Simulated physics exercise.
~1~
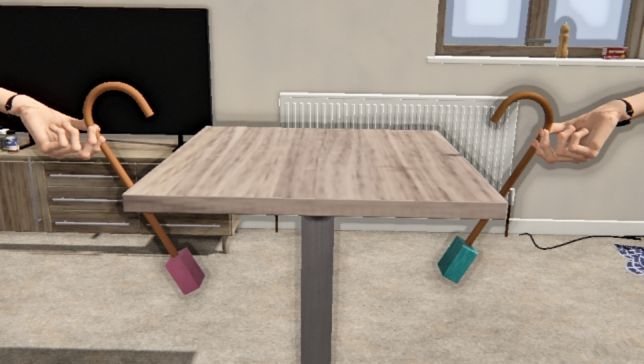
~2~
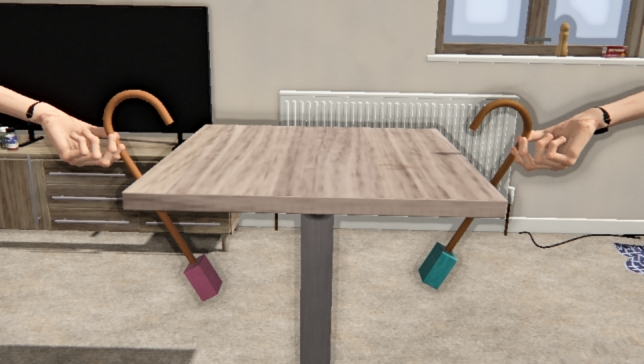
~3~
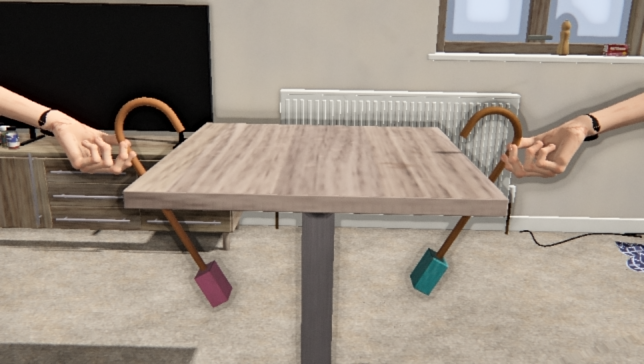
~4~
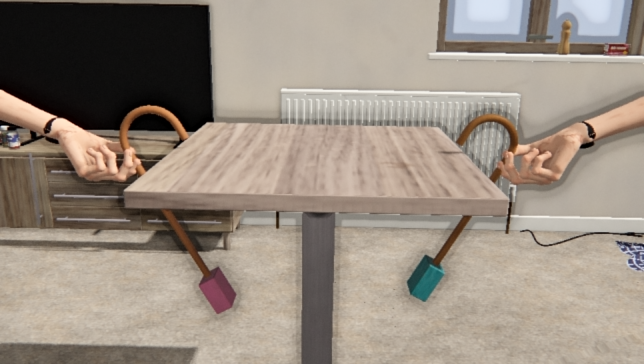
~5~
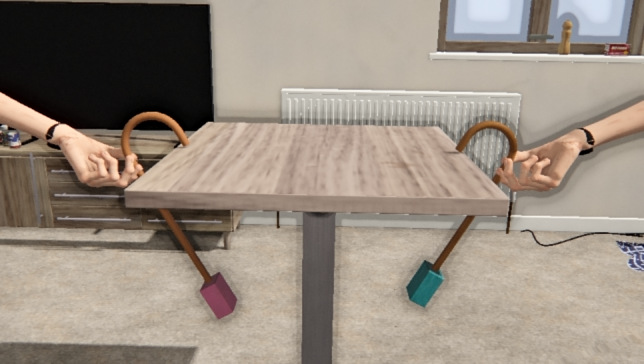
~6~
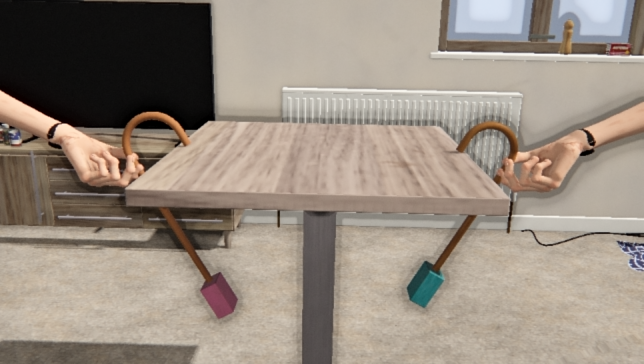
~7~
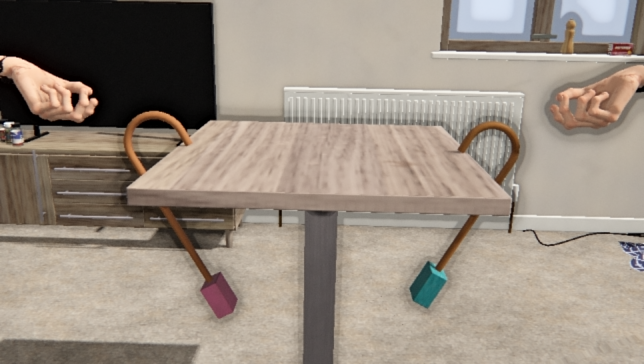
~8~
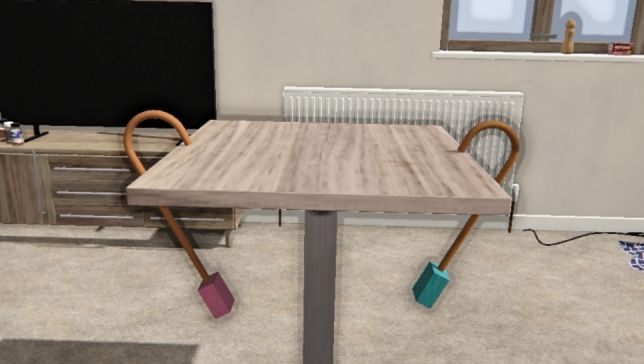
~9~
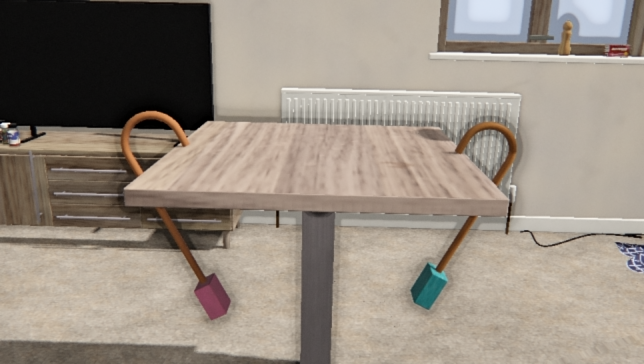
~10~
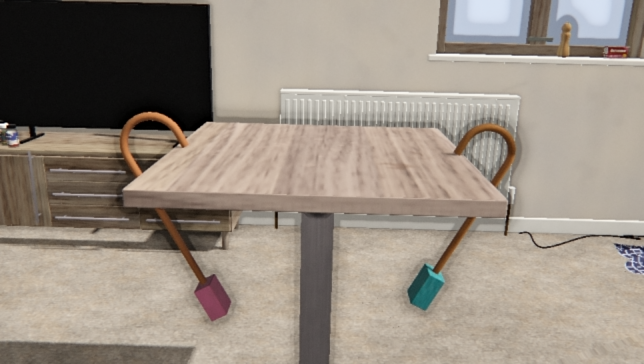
Two hooked brown handles with pink and turquoise blocks being hung by hands on opposite table edges, staying there after release.
